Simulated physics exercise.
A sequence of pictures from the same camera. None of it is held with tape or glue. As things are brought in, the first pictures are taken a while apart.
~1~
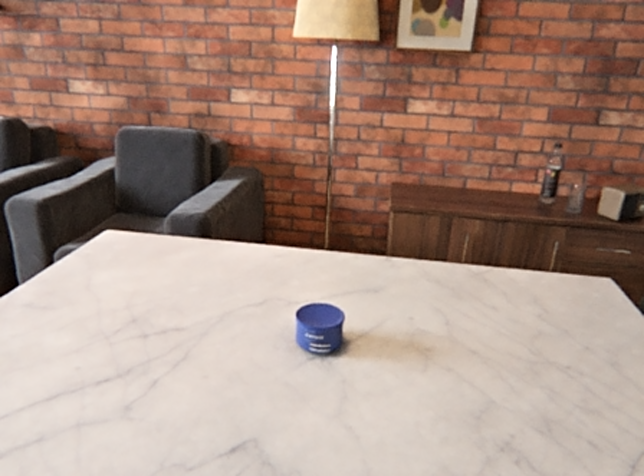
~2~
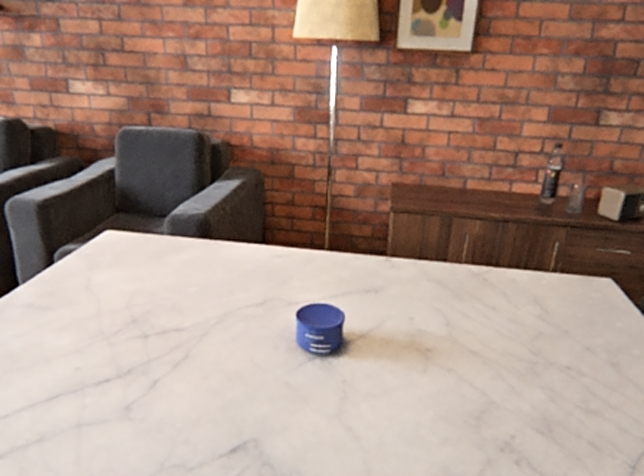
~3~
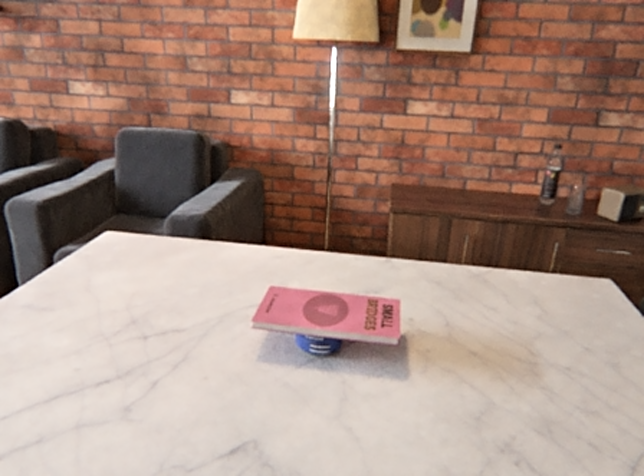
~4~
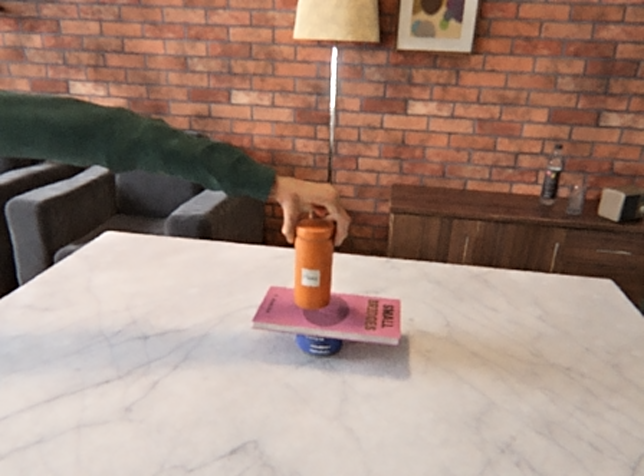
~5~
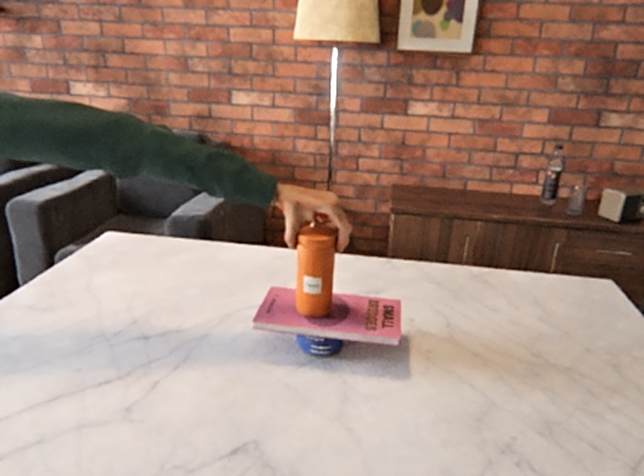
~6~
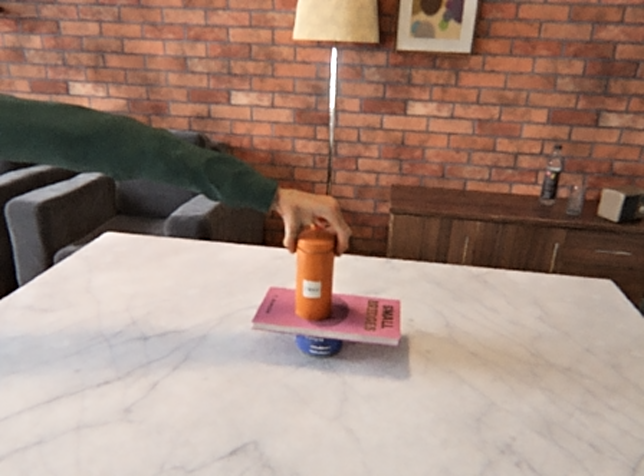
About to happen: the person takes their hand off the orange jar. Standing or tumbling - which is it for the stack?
It will stand firm.
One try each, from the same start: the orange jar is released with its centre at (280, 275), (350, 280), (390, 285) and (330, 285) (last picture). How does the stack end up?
Stands firm, stands firm, topples, stands firm.
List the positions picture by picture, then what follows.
In the first picture, the last thing is not in view yet.
In the second picture, the last thing is not in view yet.
In the third picture, the last thing is not in view yet; pink book (329, 313).
The fourth picture shows still above its spot; orange jar (314, 264); pink book (330, 313).
The fifth picture shows still above its spot; orange jar (316, 271); pink book (330, 314).
The sixth picture shows in place under the hand; orange jar (315, 275); pink book (329, 314).
Then, 0.20 s past the last view, nothing moves.
Then, 0.50 s past the last view, orange jar resting near (315, 276).
Finally, all 3 still in place. Final places as the last picture's camera would see them, orange jar near (315, 276). The stack holds.
